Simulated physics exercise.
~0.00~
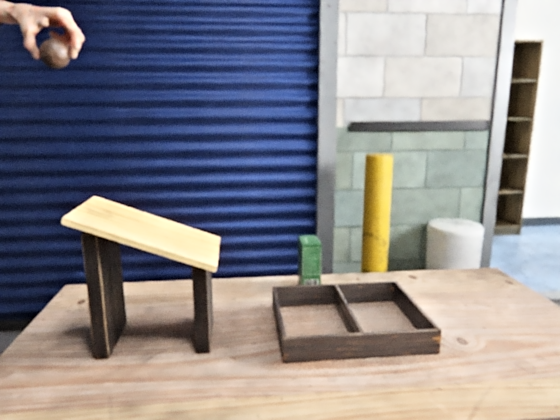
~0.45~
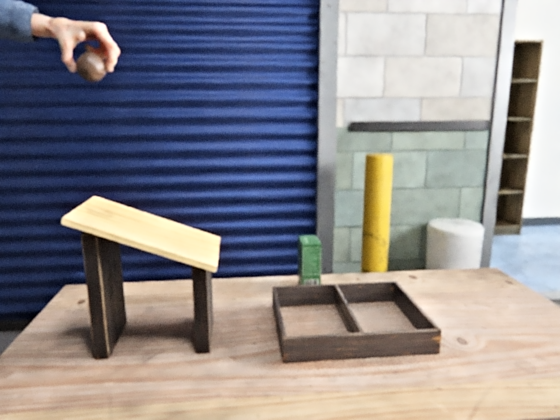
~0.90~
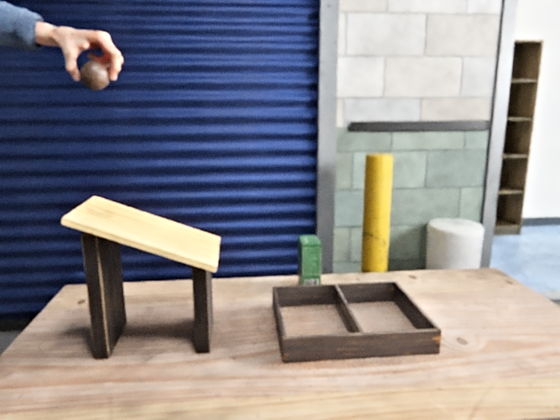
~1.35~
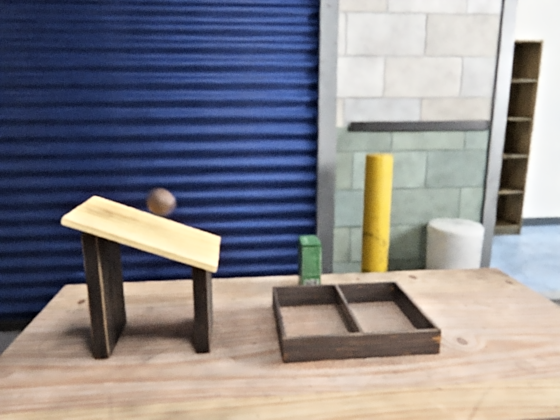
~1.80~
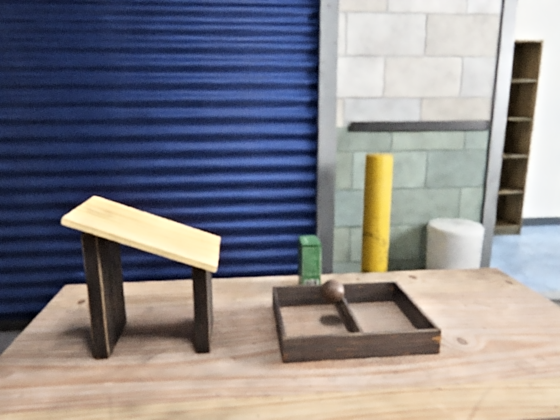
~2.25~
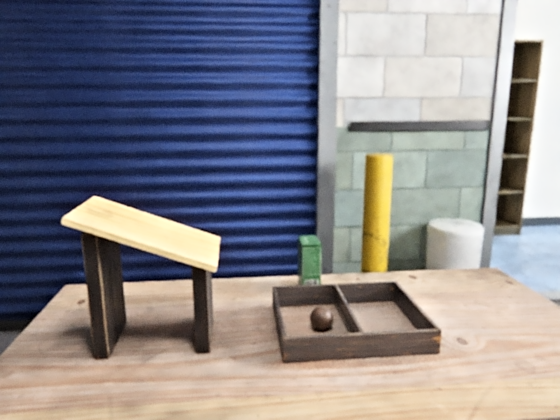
A hand at the upper left holds a brown ball above a sloping pale board on dark supports, seen from the front across a wooden table. To the right sits a dark tray split into two bays, with a small green carton behind it and a blue shutter and a yellow post beyond. The hand moves a little right, then lets go and leaves the view. The ball is next seen just above the board, then farther right at the tray, near its divider. It ends in the nearer bay, while the carton stays in place.
